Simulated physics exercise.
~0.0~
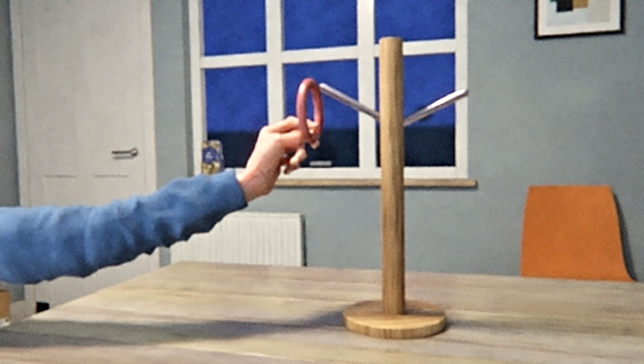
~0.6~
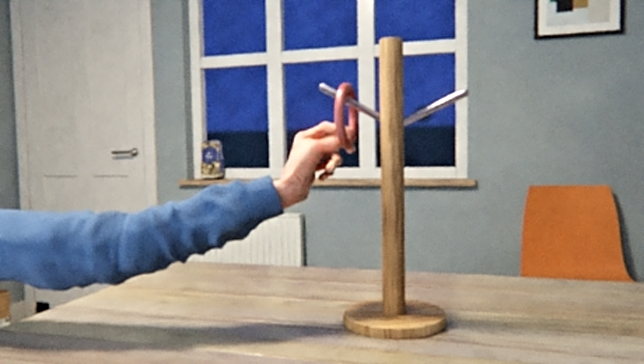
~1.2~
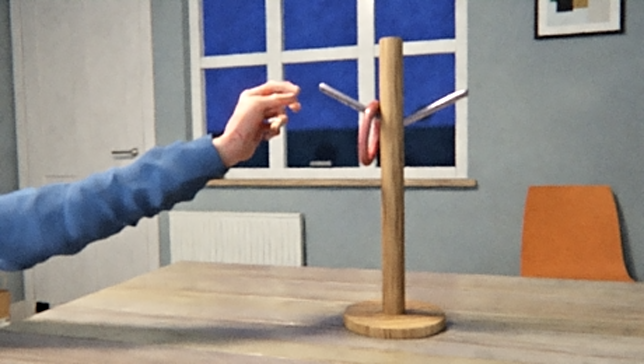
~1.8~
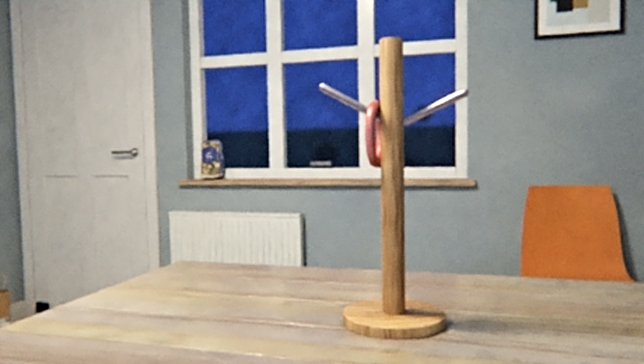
An arm in a blue sleeve reaches in from the left, holding a red ring of tape above a pale wooden table, seen from the side in a grey-walled room. A wooden stand with a round base and two angled metal pegs stands on the table, with a dark blue window and white radiator behind and an orange chair at right. The hand moves the ring right, onto the left peg. It lets go and draws back as the ring slides down against the post, tilting. The hand leaves, and the ring hangs at rest on its peg.
